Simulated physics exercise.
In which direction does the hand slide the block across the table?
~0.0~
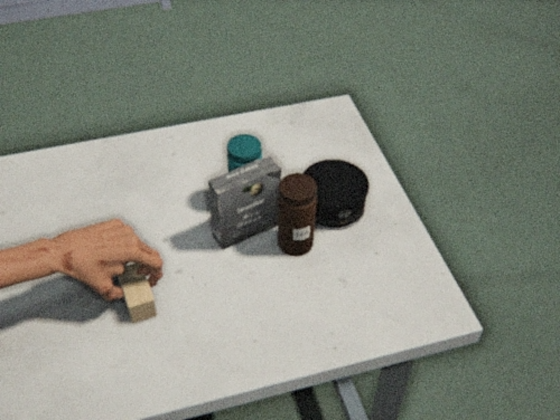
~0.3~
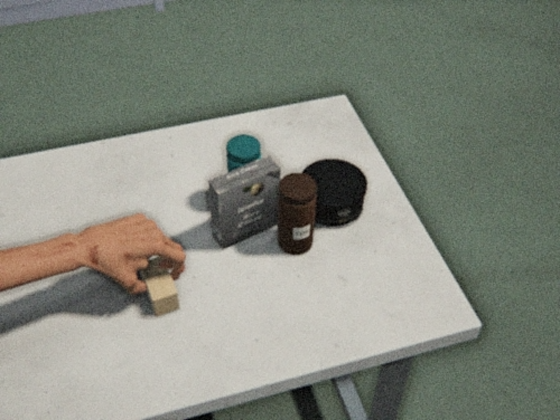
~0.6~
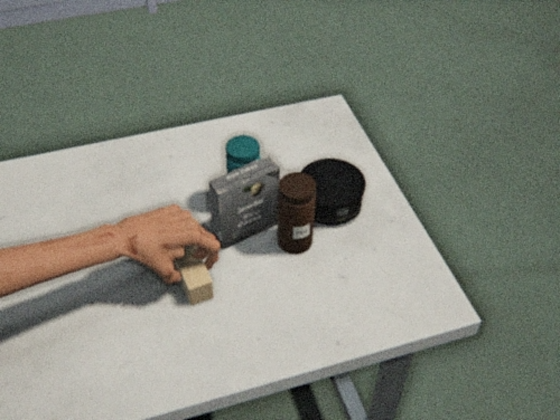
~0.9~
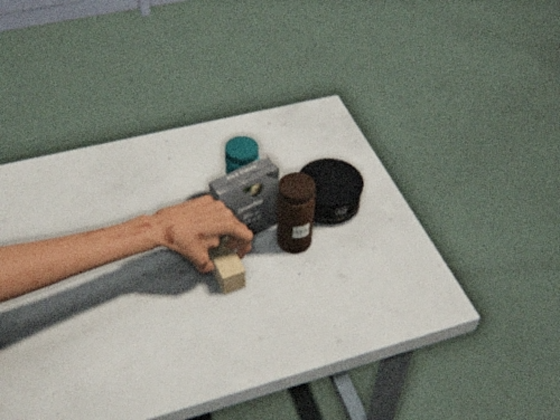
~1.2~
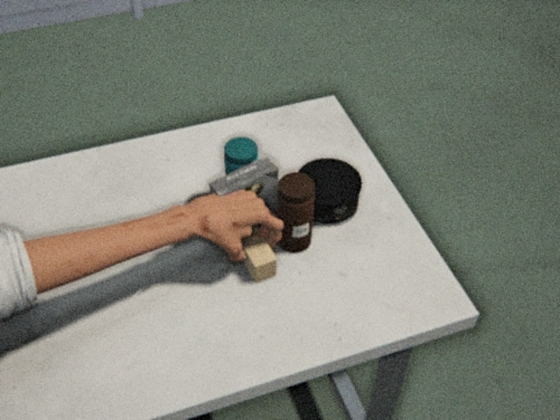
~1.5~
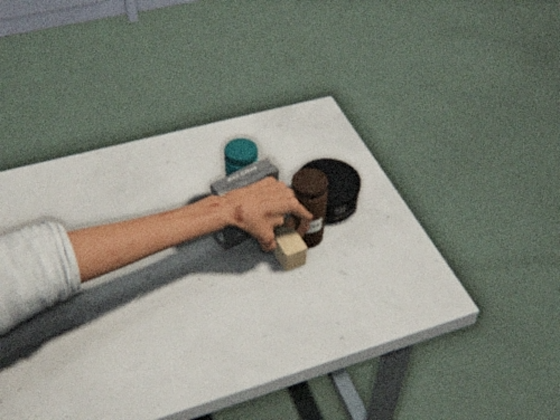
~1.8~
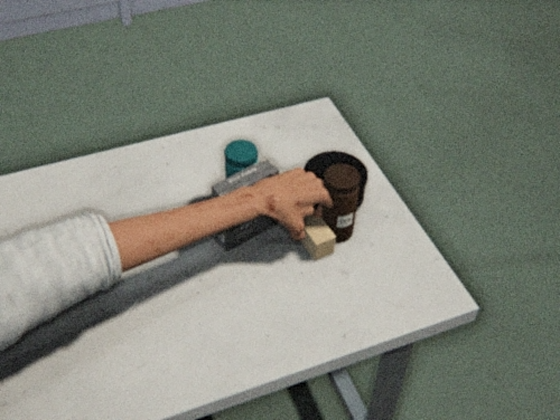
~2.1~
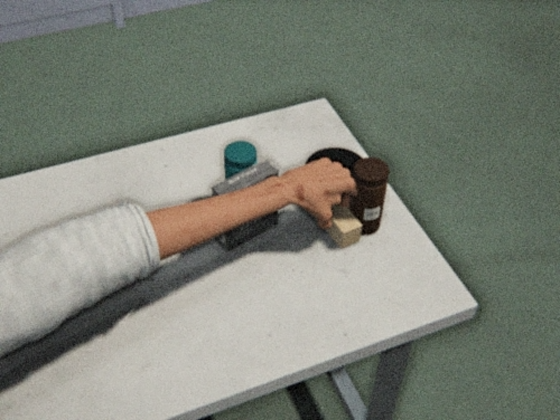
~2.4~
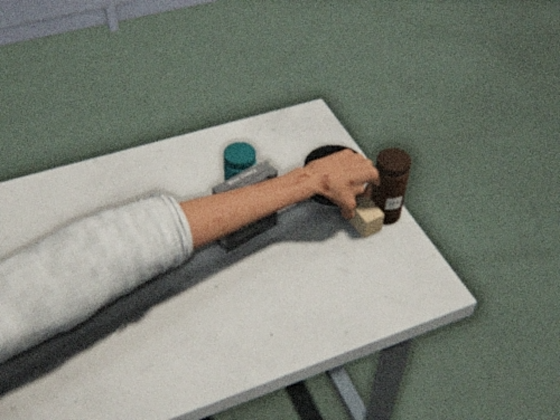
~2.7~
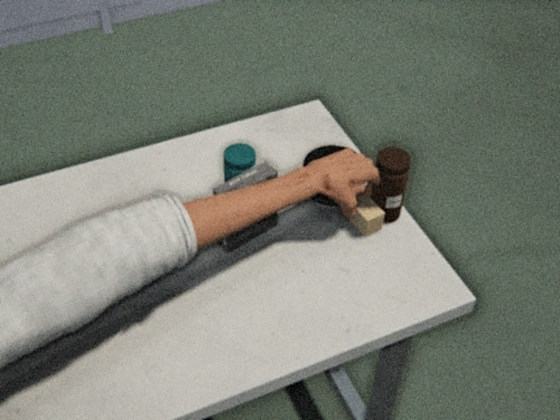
The hand slides the block to the right as the viewer sees it, drifting a little up the view as it goes.
At one end of a pale tabletop above a green floor, a turquoise jar, a grey packet, a brown jar and a black tub stand close together. A hand holding a small, light tan block slides it rightward from the left, passing in front of the packet. The block reaches the brown jar and pushes it to the right, while the black tub behind shifts slightly. The arm stretches farther over the table, driving the jar toward the right edge. Finally the hand stops, with the brown jar still upright near the edge and the packet and turquoise jar where they began.
